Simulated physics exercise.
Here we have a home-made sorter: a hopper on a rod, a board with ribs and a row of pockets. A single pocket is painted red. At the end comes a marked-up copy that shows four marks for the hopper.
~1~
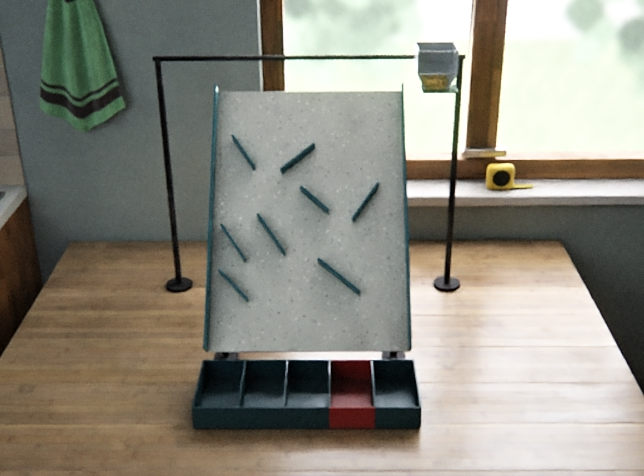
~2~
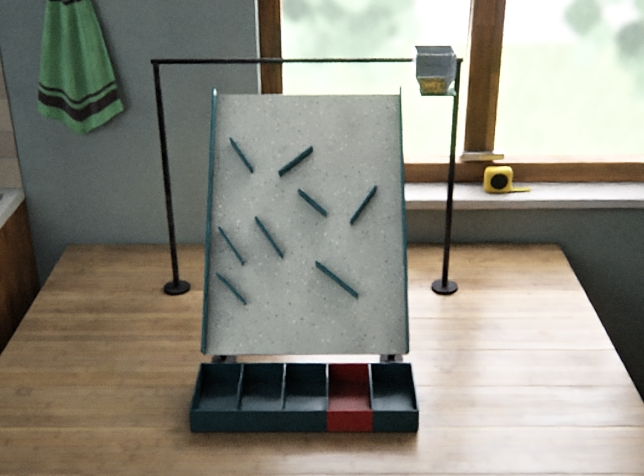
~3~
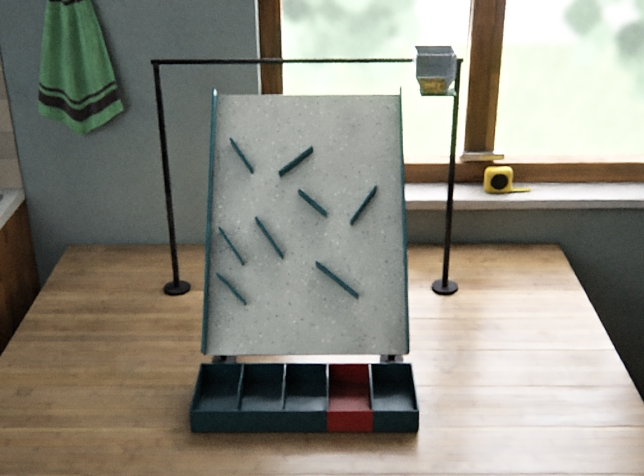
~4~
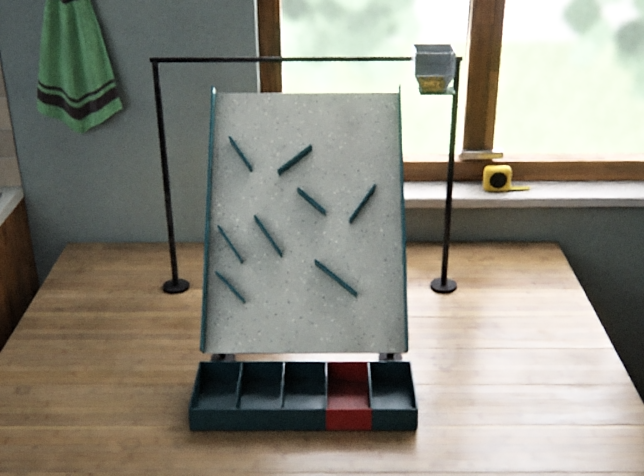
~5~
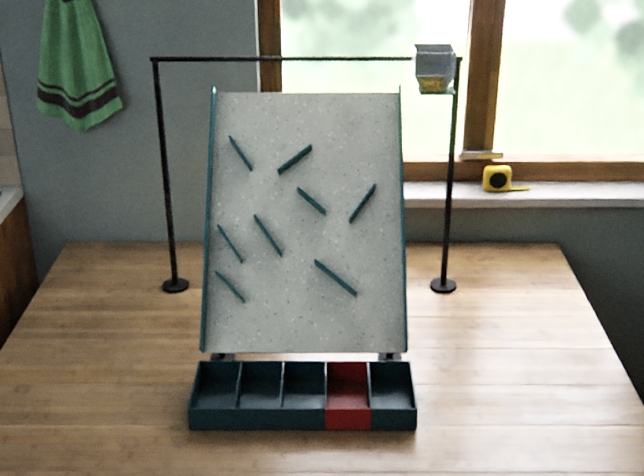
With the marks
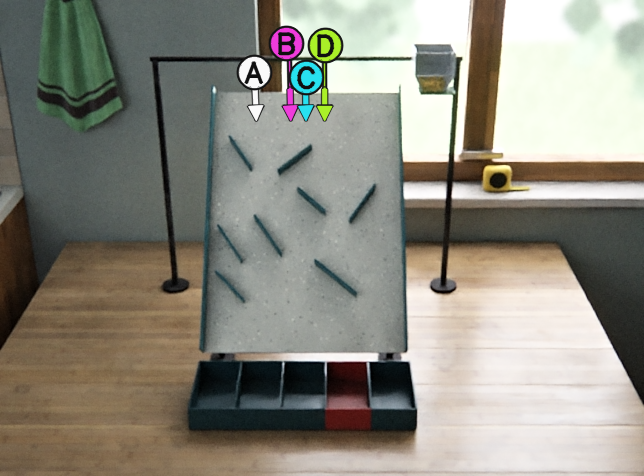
Nothing moves but the camera, which shifts very slightly while facing a pale speckled board on a wooden table, seen from the front and a little above. Dark slanted ribs dot the board, a row of five dark pockets with the fourth from left red sits below, and a small hopper hangs at the upper right on a black rod. A green towel hangs at left, and a yellow tape measure rests on the windowsill.
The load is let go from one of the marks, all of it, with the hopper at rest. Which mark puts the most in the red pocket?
The best mark is A.
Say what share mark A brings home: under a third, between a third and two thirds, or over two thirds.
It is between a third and two thirds.
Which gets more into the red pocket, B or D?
That is mark B.
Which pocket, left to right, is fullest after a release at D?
The fifth from the left.
On the marked copy, mark A meets the board at (256, 115); mark B meets the board at (290, 115); mark C meets the board at (305, 115); mark D meets the board at (324, 114).
Choosing A, about half in the red pocket, about a third in other pockets.
Choosing B, a small part in the red pocket, most in other pockets, a small part outside the box.
Choosing C, a stray few in the red pocket, nearly all in other pockets, a small part outside the box.
Choosing D, none in the red pocket, all in other pockets.
